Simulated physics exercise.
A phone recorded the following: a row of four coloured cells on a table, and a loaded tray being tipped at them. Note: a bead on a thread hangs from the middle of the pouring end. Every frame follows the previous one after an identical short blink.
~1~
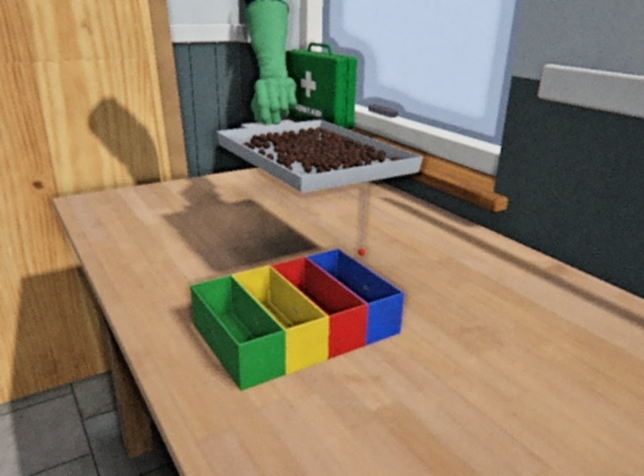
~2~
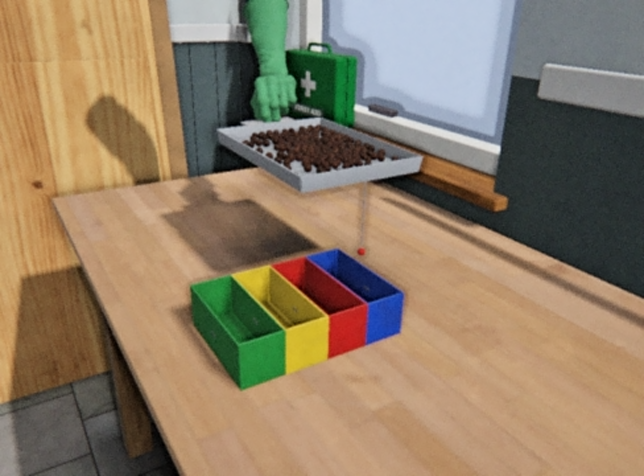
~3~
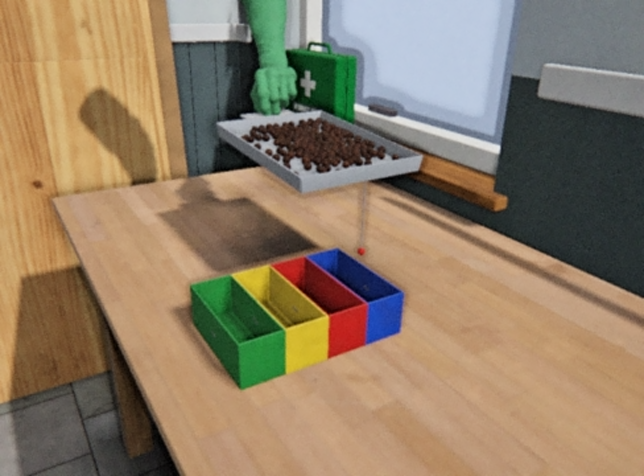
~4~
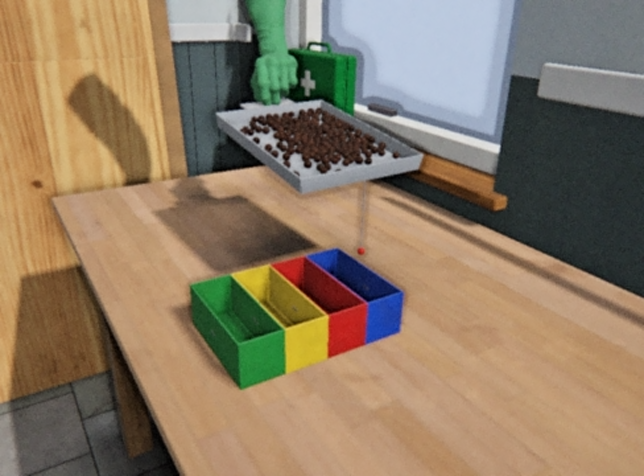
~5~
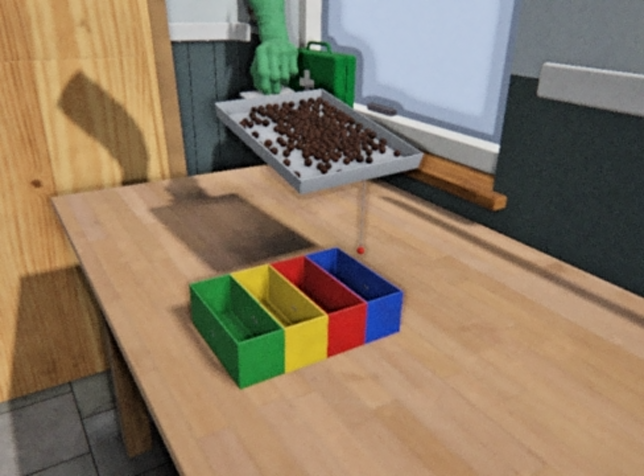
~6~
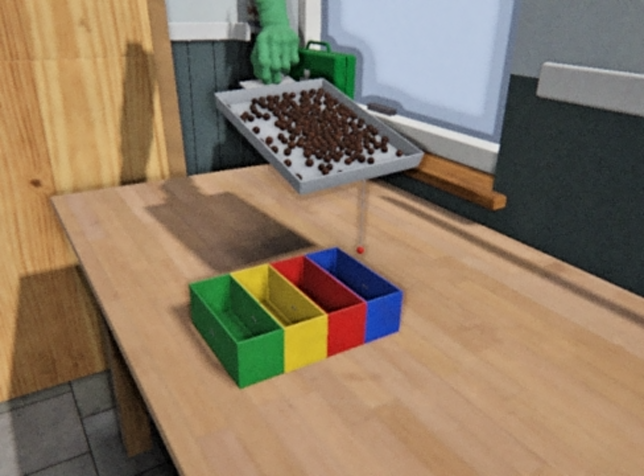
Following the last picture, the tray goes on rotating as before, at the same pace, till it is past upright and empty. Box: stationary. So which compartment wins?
The red one wins.
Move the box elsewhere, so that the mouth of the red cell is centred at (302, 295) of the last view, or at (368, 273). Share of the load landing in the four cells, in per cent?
70 and 90 in a hundred, in turn.
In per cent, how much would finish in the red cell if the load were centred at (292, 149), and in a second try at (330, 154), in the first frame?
Roughly 50 per cent, and 50 per cent.
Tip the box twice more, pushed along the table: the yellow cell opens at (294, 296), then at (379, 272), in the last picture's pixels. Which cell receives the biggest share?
The red one, then the green cell.
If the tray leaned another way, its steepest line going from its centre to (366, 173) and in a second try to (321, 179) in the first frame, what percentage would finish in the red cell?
The first try gives close to 0 per cent, the second close to 60 per cent.
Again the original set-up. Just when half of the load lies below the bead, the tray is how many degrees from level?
About 90° of tilt.
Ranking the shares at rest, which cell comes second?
Ranked number two: The blue one.
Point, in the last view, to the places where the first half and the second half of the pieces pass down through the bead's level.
I'd say close to (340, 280) at first and close to (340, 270) later on.
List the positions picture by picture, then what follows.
The first picture shows corners of the pouring end at (302, 176) and (420, 157), level; middle of the load at (320, 149), chocolate balls; bead on its thread at (362, 252); green cell at (263, 356); yellow cell at (307, 341); red cell at (348, 328); blue cell at (385, 315).
The second picture shows corners of the pouring end at (302, 176) and (420, 156), level; middle of the load at (320, 147).
The third picture shows corners of the pouring end at (302, 177) and (420, 155), tipped barely, lowest at the left corner; middle of the load at (320, 143).
The fourth picture shows corners of the pouring end at (302, 178) and (420, 154), tipped a little, lowest at the left corner; middle of the load at (320, 137), a small part on the move.
The fifth picture shows corners of the pouring end at (302, 179) and (420, 153), tipped a little, lowest at the left corner; middle of the load at (321, 131), a small part on the move.
The sixth picture shows corners of the pouring end at (302, 180) and (421, 153), tipped clearly, lowest at the left corner; middle of the load at (322, 127), nearly all on the move; green cell at (262, 354); yellow cell at (306, 339); red cell at (346, 326); blue cell at (383, 313).
Soon, tray tipped steeply; nearly all on the tray; a stray few in the red cell; a stray few in the blue cell; a stray few falling or outside the box.
A while on, tray tipped right over; a small part on the tray; about a third in the red cell; about a quarter in the blue cell; a stray few in the yellow cell; a stray few in the green cell; about a quarter falling or outside the box.
Towards the end, tray tipped past a quarter turn; about half in the red cell; about a quarter in the blue cell; a small part in the yellow cell; a stray few in the green cell; about a quarter falling or outside the box.
Finally, tray tipped past a quarter turn; about half in the red cell; about a quarter in the blue cell; a small part in the yellow cell; a stray few in the green cell; about a quarter outside the box.
